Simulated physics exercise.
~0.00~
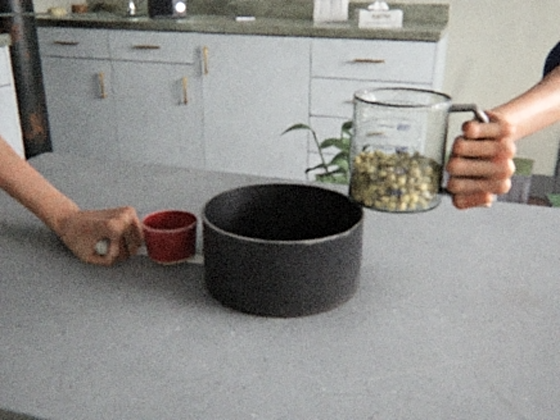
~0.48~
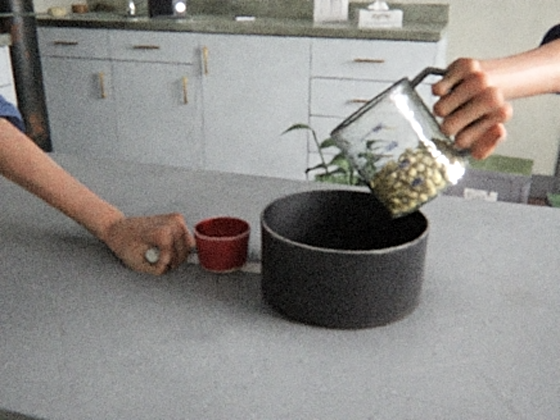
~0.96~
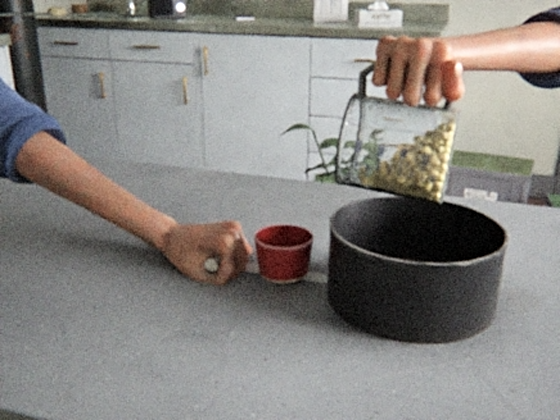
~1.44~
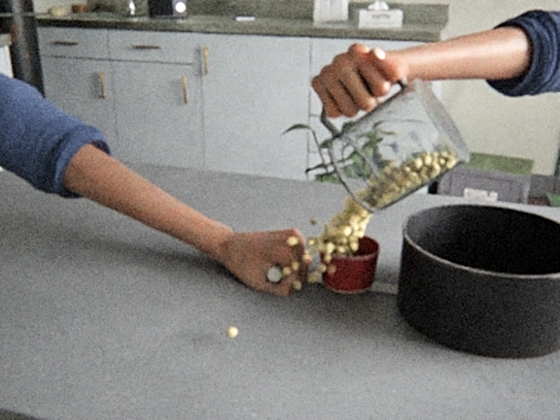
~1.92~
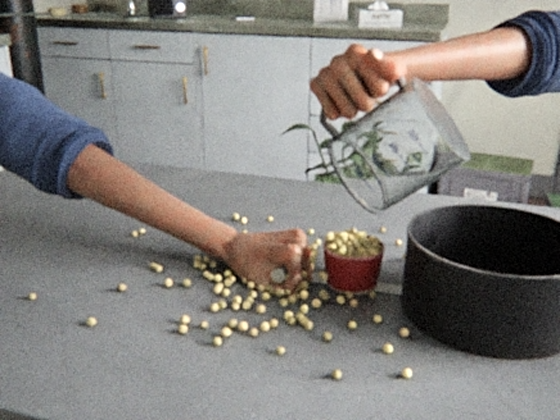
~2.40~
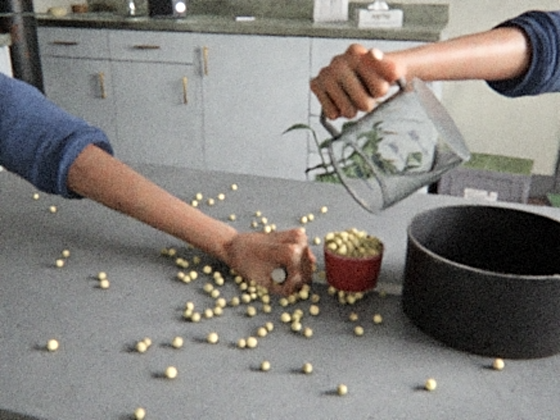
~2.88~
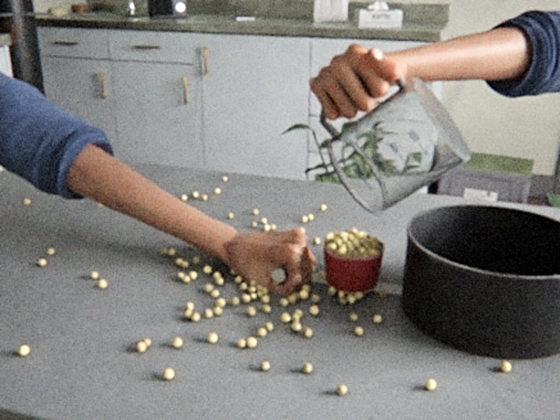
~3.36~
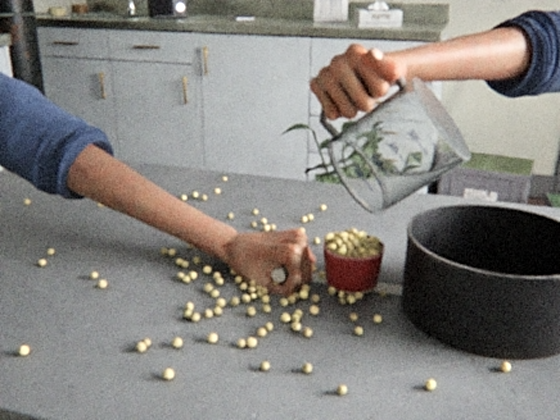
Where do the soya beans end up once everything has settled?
A large share fills the red dish and many others lie scattered over the table, while the black pot gets practically none.
On a grey kitchen table, one hand slid a red dish and a black pot to the right while another tipped over a clear jug of soya beans, which poured into and around the dish, leaving it full and many beans scattered.
